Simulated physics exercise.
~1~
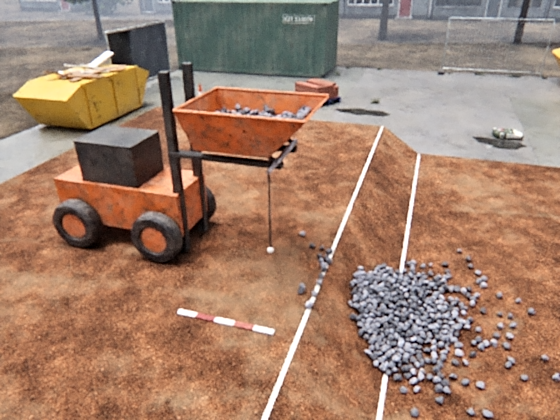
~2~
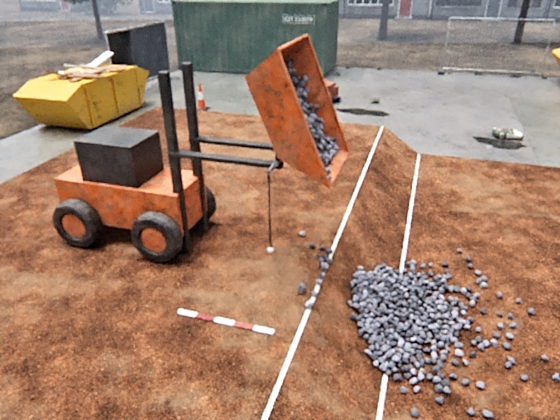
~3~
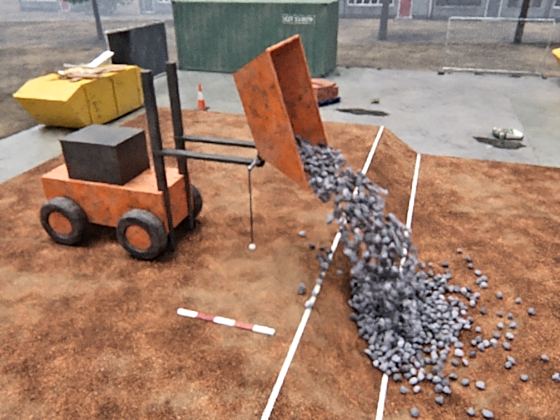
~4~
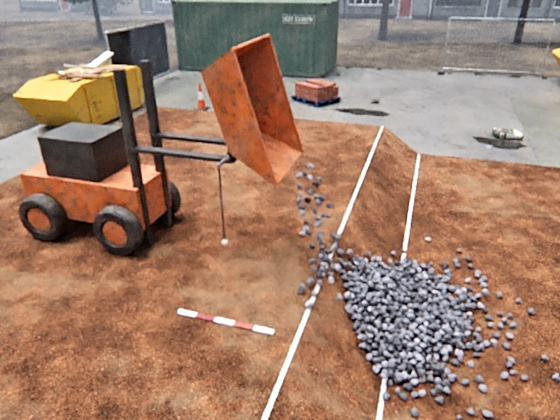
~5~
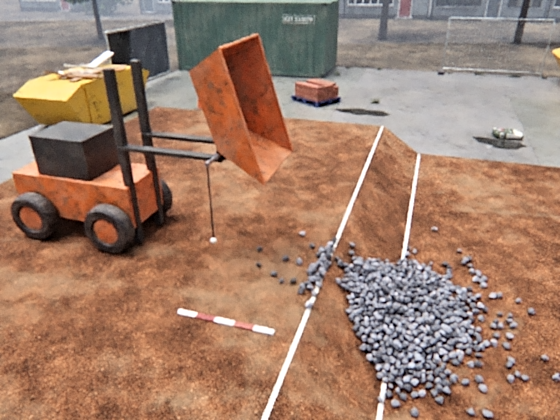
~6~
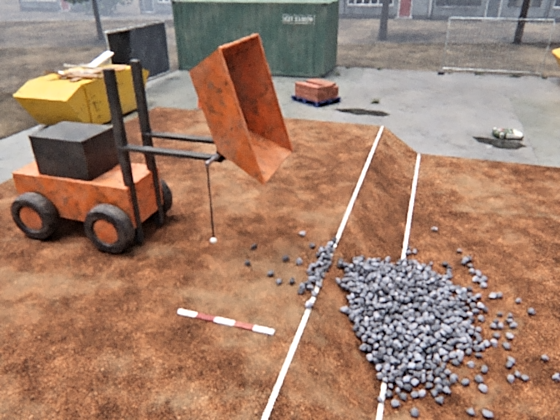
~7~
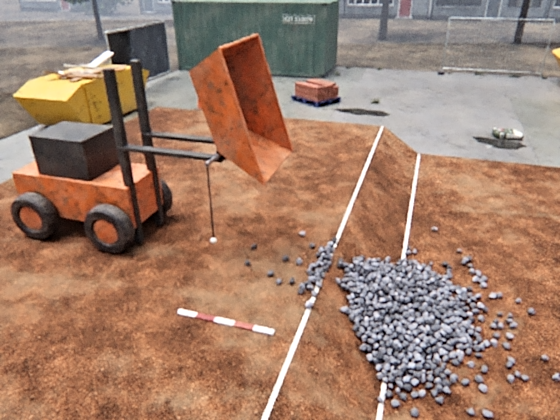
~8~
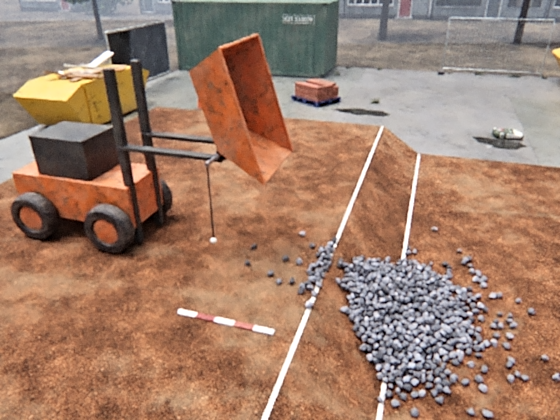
An orange forklift tips grey stones onto a sloping bank, backs left, and stops.
